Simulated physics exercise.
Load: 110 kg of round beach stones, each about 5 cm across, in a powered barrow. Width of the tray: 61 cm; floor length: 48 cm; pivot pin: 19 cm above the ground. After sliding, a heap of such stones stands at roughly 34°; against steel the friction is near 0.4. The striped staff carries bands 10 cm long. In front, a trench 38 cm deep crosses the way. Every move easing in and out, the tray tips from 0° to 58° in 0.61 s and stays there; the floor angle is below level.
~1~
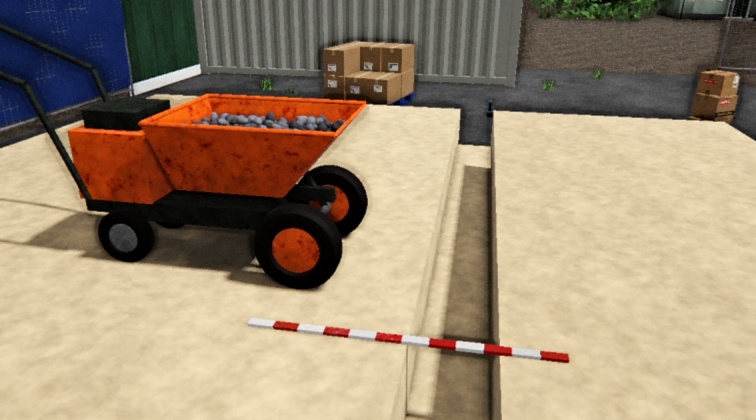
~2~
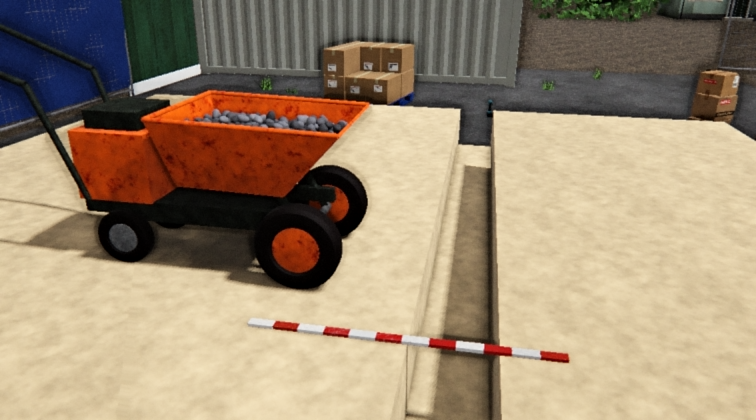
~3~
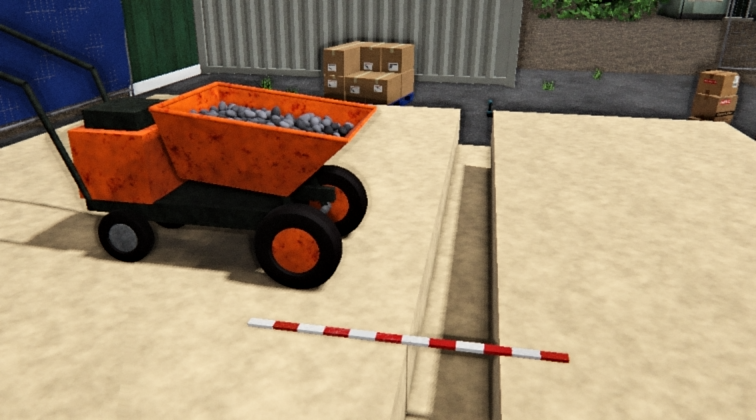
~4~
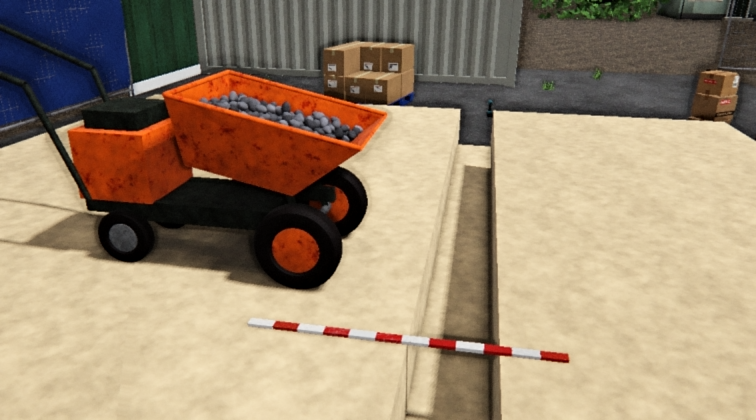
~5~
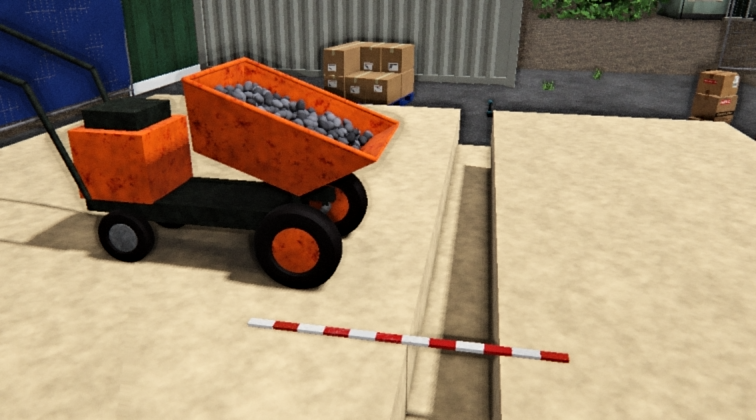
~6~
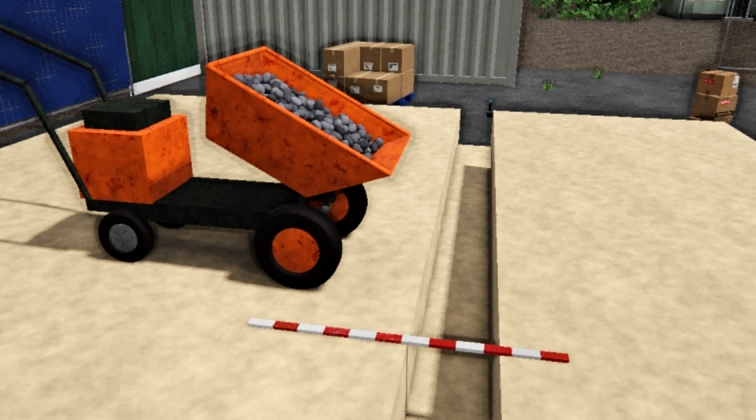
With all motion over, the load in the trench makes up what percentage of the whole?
It makes up about 66 percent of the whole load.
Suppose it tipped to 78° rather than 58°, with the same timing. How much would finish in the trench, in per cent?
The trench would hold about 75% of it.
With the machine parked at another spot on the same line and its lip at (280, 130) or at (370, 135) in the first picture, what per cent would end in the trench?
I'd expect some 65 per cent, then some 45.
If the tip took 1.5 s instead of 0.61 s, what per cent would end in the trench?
Then about 85 per cent.
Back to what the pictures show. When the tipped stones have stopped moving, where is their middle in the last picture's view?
Middle at around (472, 327), I'd say.
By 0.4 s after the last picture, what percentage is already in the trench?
Around 10 per cent of it, at that instant.
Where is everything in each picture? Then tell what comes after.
In the first frame, the tray is at 0°, its lip at (335, 135); the top of the load is at (257, 120).
In the second frame, the tray is at 2°, its lip at (338, 137); the top of the load is at (258, 119).
In the third frame, the tray is at 6°, its lip at (348, 141); the top of the load is at (241, 112).
The fourth frame shows lip at (361, 149), floor tilted 12°, highest stones at (233, 102).
The fifth frame shows lip at (376, 160), floor tilted 20°, highest stones at (243, 91).
The sixth frame shows lip at (390, 175), floor tilted 28°, highest stones at (258, 80).
Then, 0.2 s after the last picture the floor is at 49°, 100 % in the tray; the foremost stones are at (398, 179).
Then, 0.4 s after the last picture the floor is at 58°, 89 % in the tray, 11 % in the trench; the foremost stones are at (478, 236).
Then, 0.8 s after the last picture the floor is at 58°, 42 % in the tray, 31 % in the trench, 27 % past the trench; the foremost stones are at (621, 287).
Then, 2.7 s after the last picture the floor is at 58°, 6 % in the tray, 66 % in the trench, 28 % past the trench; the foremost stones are past the picture's edge.
